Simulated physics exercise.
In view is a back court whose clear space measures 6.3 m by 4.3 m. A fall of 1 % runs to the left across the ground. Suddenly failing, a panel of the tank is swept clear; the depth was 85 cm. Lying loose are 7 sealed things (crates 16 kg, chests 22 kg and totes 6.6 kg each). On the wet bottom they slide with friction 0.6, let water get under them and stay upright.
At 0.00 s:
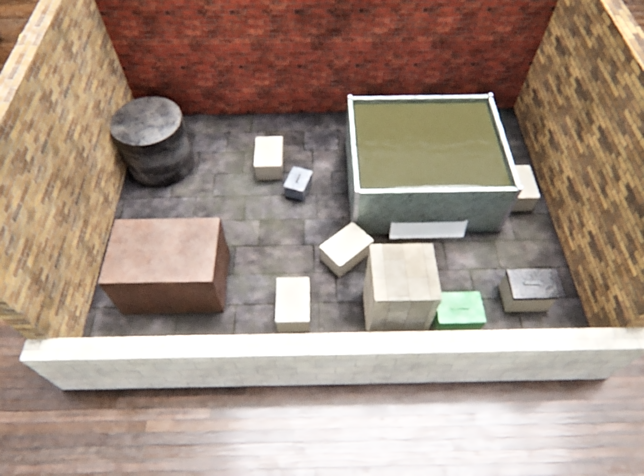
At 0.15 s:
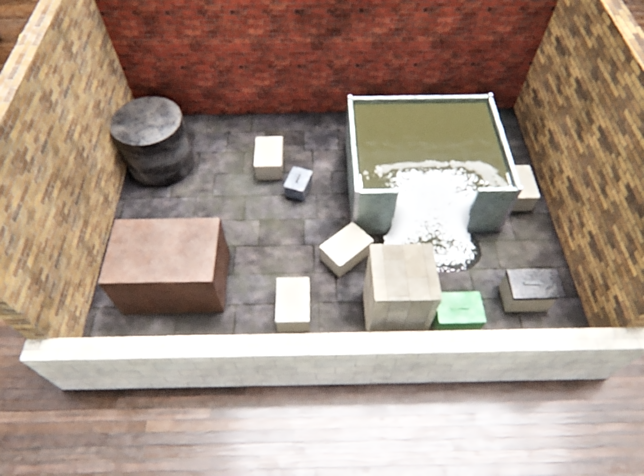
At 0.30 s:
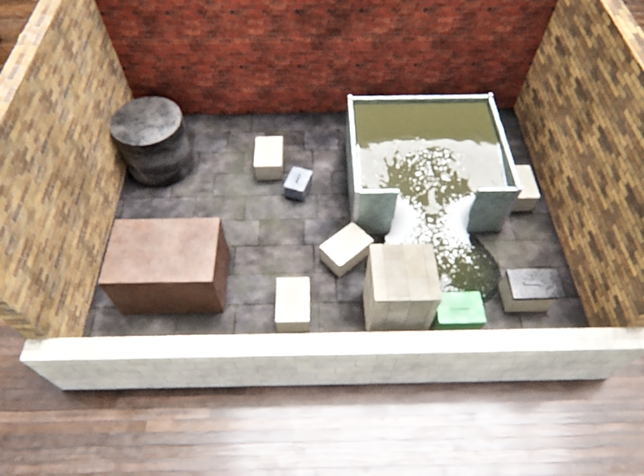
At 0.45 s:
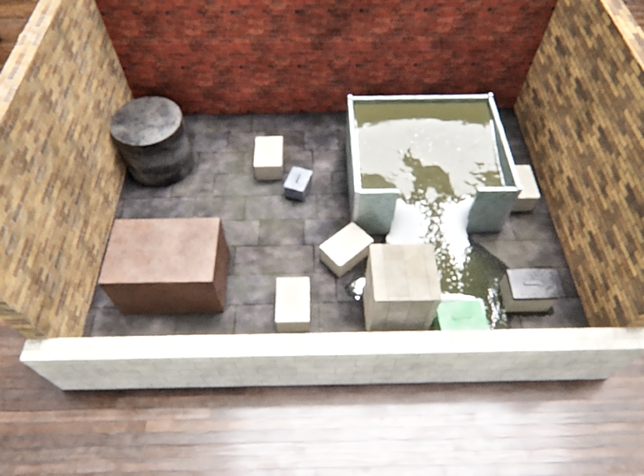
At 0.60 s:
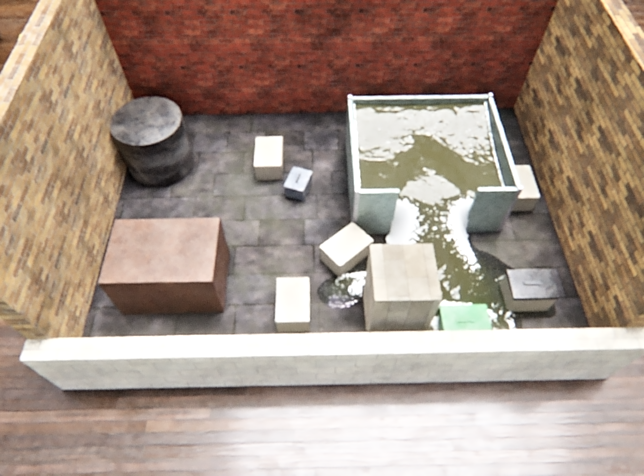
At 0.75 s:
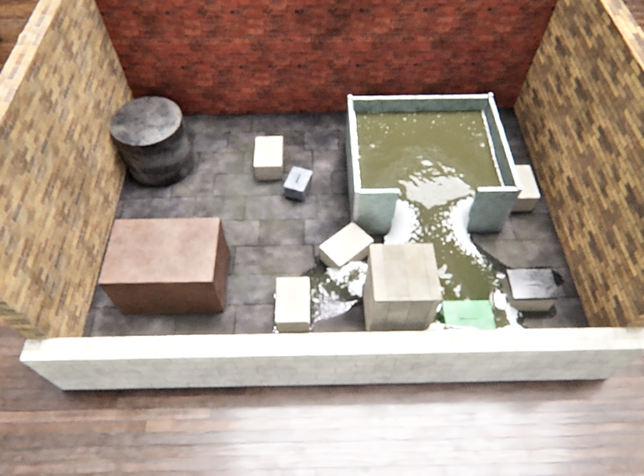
At the start, a walled tank of murky water stands closed among scattered boxes in a brick-walled court. Its front panel opens and foaming water pours onto the floor, pushing the green box slightly forward. The water then spreads left around the tall pale box, reaching the small white box near the front wall.
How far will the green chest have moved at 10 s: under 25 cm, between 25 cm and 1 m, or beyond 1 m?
Beyond 1 m.
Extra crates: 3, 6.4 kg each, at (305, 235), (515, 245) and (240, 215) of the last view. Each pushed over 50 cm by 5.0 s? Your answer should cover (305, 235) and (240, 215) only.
So it goes across the line, then across the line.
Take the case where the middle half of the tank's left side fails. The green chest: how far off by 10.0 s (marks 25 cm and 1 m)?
My answer is that the green chest remains put.
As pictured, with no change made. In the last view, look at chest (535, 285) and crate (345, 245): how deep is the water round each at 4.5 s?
First roughly 16 cm, second roughly 3 cm.
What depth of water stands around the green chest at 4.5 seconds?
Somewhere close to 21 cm.
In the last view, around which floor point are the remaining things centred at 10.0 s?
The average lands around (351, 220).
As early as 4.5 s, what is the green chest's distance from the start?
Displacement near 150 cm.
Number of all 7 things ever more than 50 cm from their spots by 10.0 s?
7.
After 2.0 s the green chest is near (590, 292), 1.4 m from its start, afloat; 2 afloat.
After 4.5 s the green chest is near (560, 247), 1.6 m from its start, afloat; 4 afloat.
After 7.0 s the green chest is near (556, 246), 1.6 m from its start, afloat; 3 afloat.
After 10.0 s the green chest is near (528, 187), 2.2 m from its start, aground; 5 afloat.
